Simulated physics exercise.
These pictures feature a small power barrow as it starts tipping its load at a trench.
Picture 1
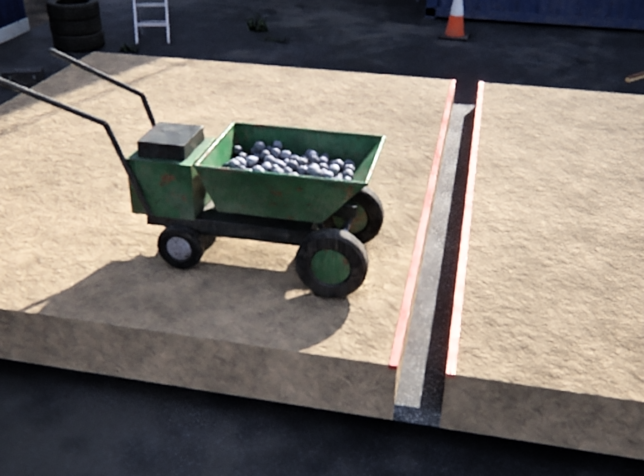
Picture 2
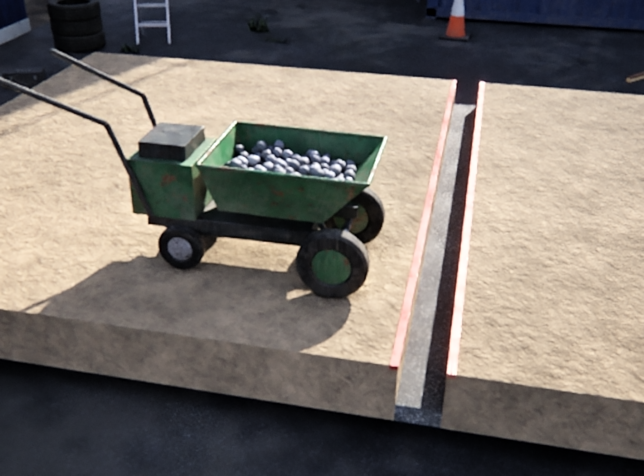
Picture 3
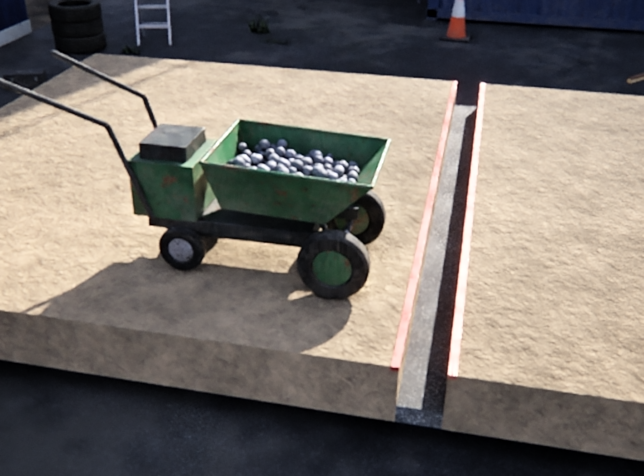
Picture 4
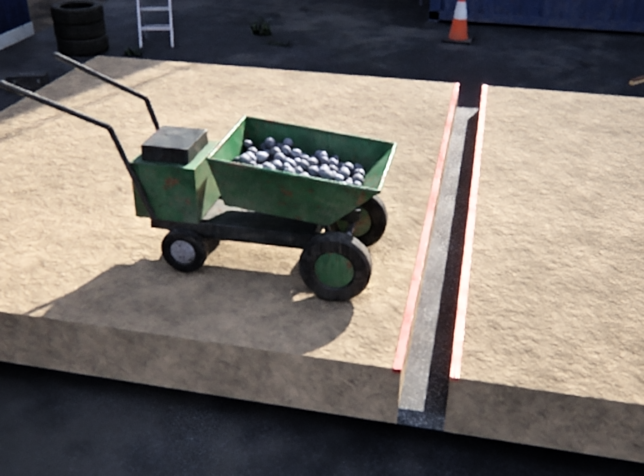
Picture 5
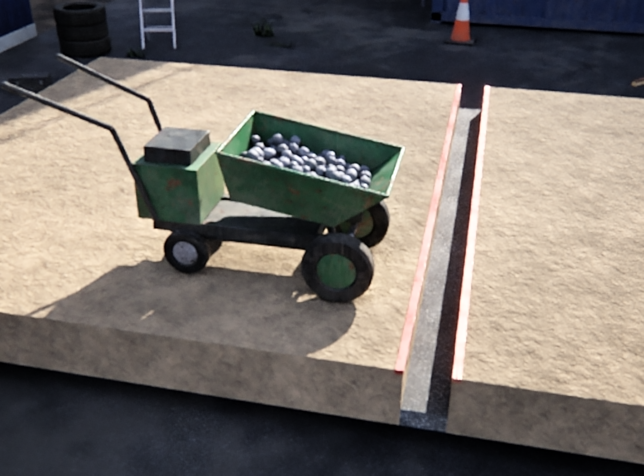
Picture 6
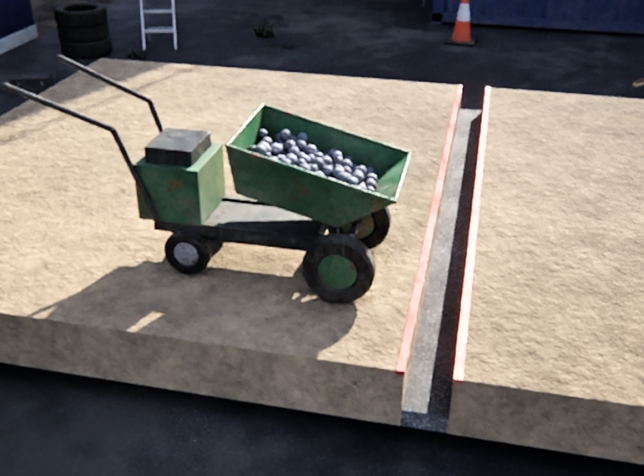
On a sandy slab beside a narrow trench, a green barrow's stone-filled skip tilts slightly rightward.
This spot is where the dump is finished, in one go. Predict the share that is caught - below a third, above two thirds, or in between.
The share caught is in between a third and two thirds.
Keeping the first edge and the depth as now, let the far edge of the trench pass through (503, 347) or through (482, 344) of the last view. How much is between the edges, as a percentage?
In order: 100 per cent, then 80 per cent.
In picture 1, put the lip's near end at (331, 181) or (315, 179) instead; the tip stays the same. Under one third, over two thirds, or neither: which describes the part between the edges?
Note - stop 1: Over two thirds; stop 2: Beyond two thirds.
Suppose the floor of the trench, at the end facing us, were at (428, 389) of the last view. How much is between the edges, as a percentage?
I'd say roughly 40 in a hundred.
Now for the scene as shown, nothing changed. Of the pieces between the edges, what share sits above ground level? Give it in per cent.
Roughly 0 %.
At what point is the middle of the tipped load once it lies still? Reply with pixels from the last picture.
Near (476, 283), more or less.
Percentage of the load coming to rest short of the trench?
Share of load: Near 0 %.
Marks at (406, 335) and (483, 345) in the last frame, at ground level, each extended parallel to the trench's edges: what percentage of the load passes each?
I'd put it near 100 in a hundred, then near 40 in a hundred.
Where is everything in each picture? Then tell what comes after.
In the first picture, lip of the skip (366, 184), level; top of the load (291, 170), round cobbles; first edge of the trench (401, 329); far edge (455, 336), the trench under half as wide as the skip, and about as deep as wide.
In the second picture, lip of the skip (368, 185), level; top of the load (293, 170).
In the third picture, lip of the skip (372, 188), tipped barely; top of the load (284, 166).
In the fourth picture, lip of the skip (378, 192), tipped barely; top of the load (276, 167).
In the fifth picture, lip of the skip (387, 197), tipped a little; top of the load (274, 165).
In the sixth picture, lip of the skip (395, 202), tipped a little; top of the load (281, 161); first edge of the trench (408, 334); far edge (462, 342).
Just after the last frame, skip tipped steeply; every one in the skip.
A moment on, skip tipped steeply; the larger part in the skip; about a tenth in or heaped over the trench; about a tenth beyond it; about a tenth falling.
Further on, skip tipped right over; just a few in the skip; roughly a third in or heaped over the trench; roughly half beyond it.
When it is over, skip tipped right over; roughly half in or heaped over the trench; roughly half beyond it.
